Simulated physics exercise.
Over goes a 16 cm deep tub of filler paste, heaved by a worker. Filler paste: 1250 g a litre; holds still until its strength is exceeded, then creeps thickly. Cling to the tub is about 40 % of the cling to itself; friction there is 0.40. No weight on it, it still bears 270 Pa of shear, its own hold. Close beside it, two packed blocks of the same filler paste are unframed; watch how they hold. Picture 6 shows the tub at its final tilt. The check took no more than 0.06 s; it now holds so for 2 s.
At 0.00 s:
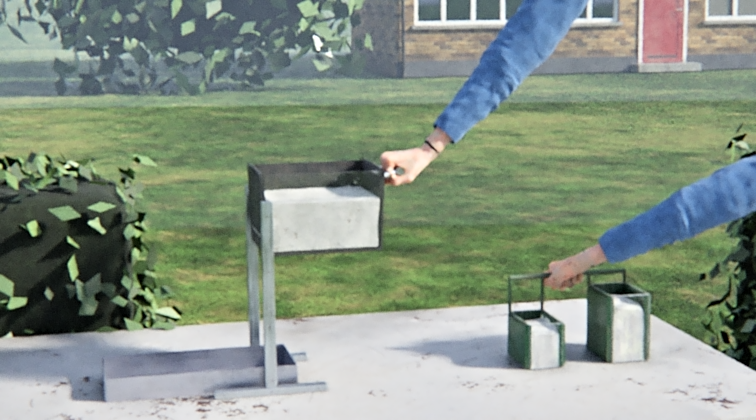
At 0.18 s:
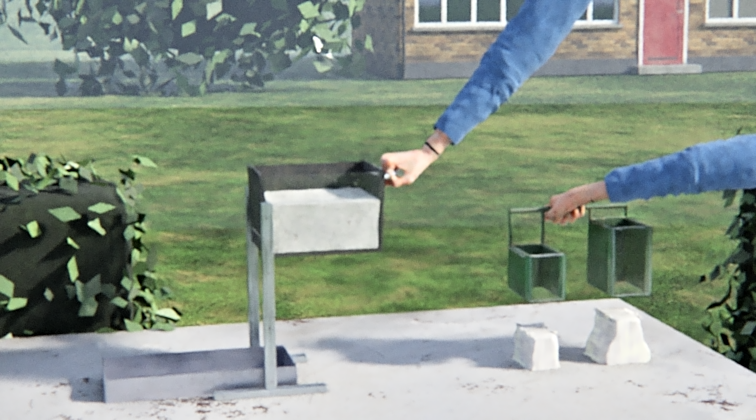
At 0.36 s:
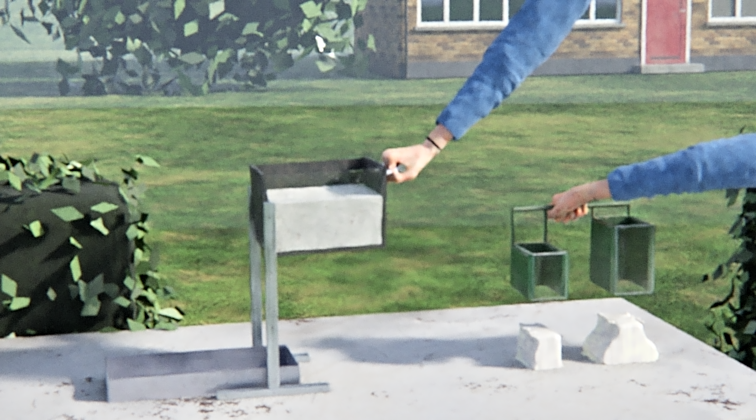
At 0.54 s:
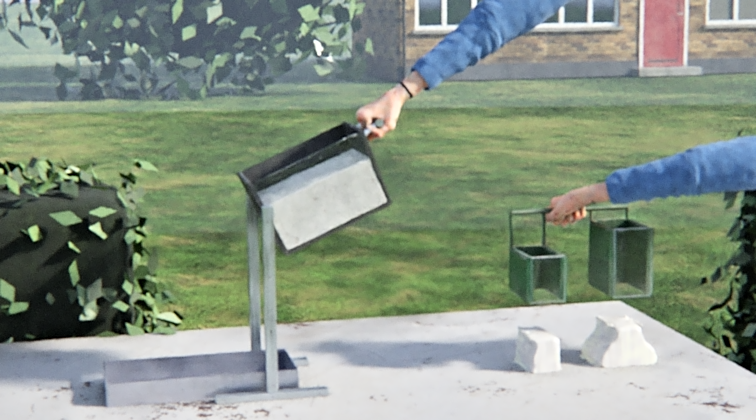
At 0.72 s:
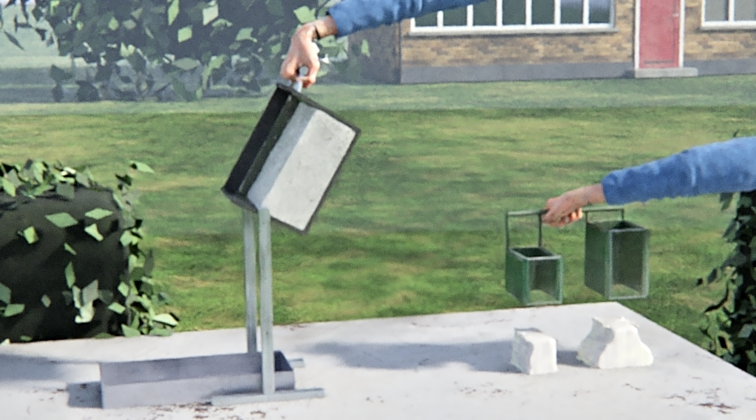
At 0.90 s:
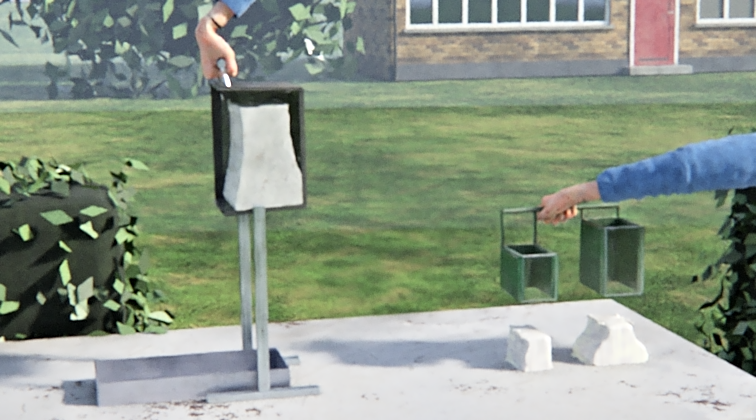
A dark-sided tub of pale grey paste, pivoted on a grey metal stand above a shallow tray, occupies the left of a whitish tabletop, seen from a steady, slightly raised side view before a lawn, leafy bushes and a brick building with a red door. At right, a blue-sleeved arm lifts two green box moulds off two pale blocks, which slump slightly. Another blue-sleeved arm then swings the tub up leftward onto its side, the paste staying inside.
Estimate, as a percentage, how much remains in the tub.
Roughly 35 per cent remains.
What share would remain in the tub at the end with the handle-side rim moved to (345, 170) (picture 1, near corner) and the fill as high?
About 50 per cent.
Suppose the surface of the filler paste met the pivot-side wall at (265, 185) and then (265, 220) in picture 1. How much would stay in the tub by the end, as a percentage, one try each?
Close to 25 percent the first time and close to 50 percent the second.
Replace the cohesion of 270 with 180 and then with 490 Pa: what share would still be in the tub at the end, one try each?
30 %, then 40 %.
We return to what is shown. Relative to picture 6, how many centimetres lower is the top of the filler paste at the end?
Roughly 15 cm.
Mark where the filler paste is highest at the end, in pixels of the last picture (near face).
Roughly at pixel (280, 179).
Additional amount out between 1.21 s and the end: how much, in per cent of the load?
2 %.
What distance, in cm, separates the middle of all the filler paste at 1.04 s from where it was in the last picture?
I'd estimate roughly 9 centimetres.
After 1.04 s, the tub is at 91 degrees and holds 67 %.
After 1.21 s, the tub is at 91 degrees and holds 37 %.
After 1.38 s, the tub is at 91 degrees and holds 35 %.
After 1.55 s, the tub is at 91 degrees and holds 35 %.
After 2.90 s, the tub is at 91 degrees and holds 35 %.
